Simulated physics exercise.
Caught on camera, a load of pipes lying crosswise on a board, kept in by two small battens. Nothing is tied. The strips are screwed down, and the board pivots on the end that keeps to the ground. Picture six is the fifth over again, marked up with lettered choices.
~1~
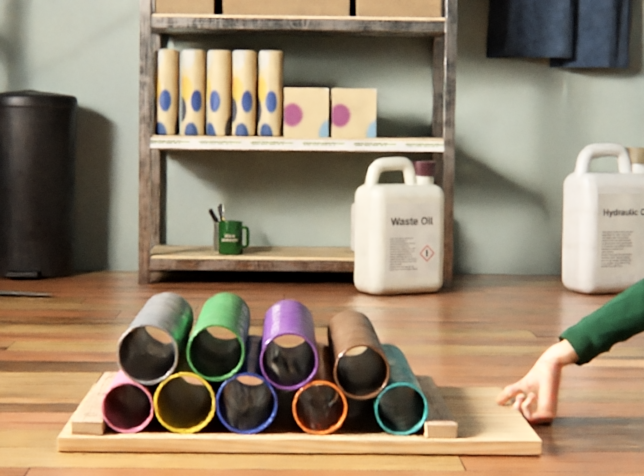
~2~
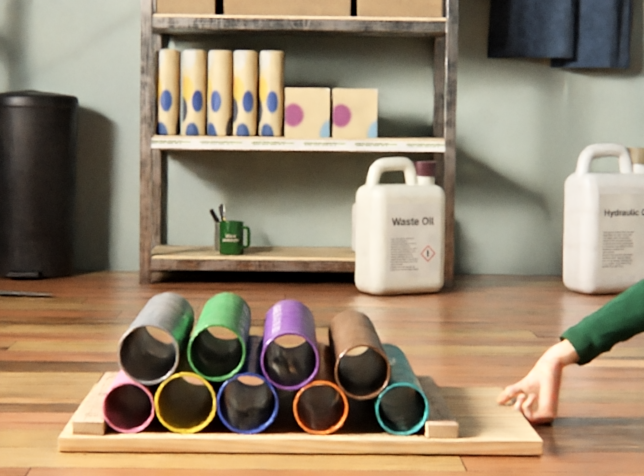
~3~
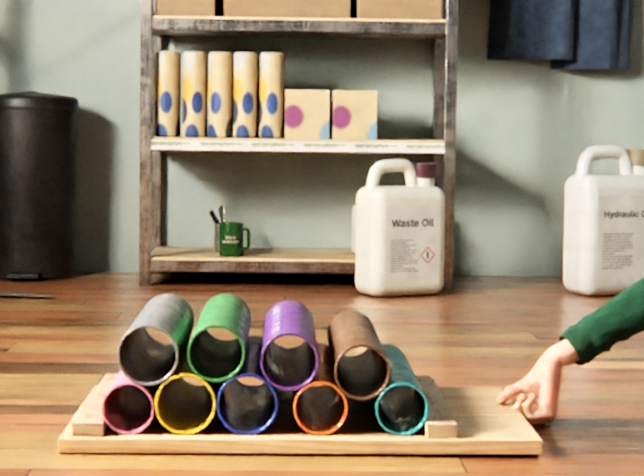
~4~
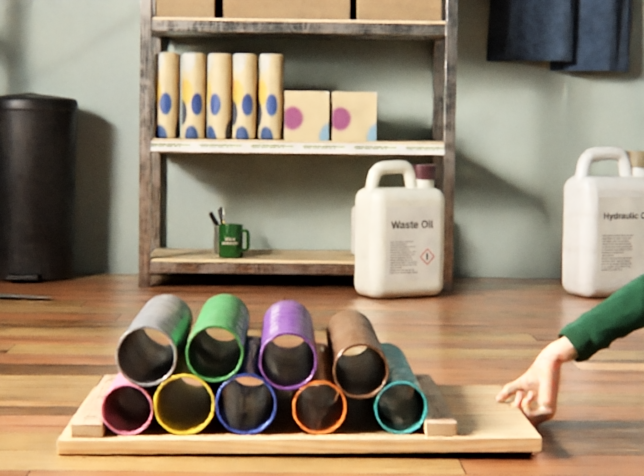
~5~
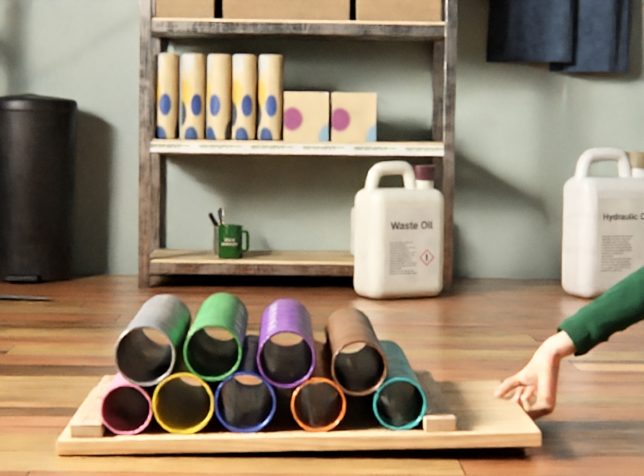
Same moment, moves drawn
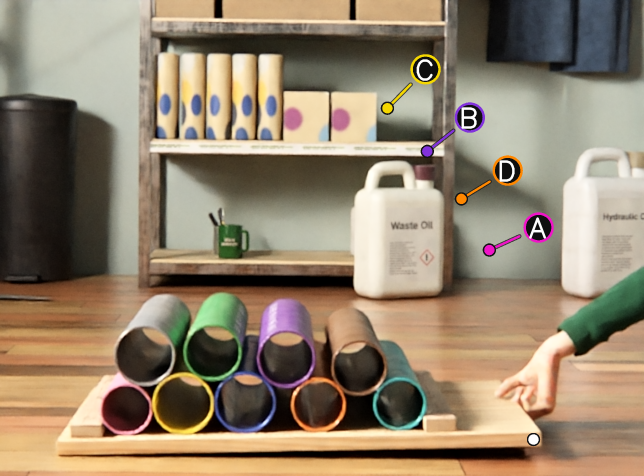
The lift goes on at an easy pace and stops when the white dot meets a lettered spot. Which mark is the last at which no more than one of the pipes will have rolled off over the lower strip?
The highest mark that will do is A.
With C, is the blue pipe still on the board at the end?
The blue pipe: No.
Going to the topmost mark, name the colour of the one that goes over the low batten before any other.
First is the grey one.
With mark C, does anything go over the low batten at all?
At C: Yes.
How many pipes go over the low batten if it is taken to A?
At A the number is one.
On the marked copy, A at (489, 250); B at (427, 152); C at (387, 108); D at (462, 199); the white dot at (534, 439).
Following A. Soon after the start, board at 16°.
Later, board at 25°.
In the end, board at 25°, one over the low batten (grey).
As for the rest, B nine over the low batten; C nine over the low batten; D four over the low batten (grey, brown, purple, green).
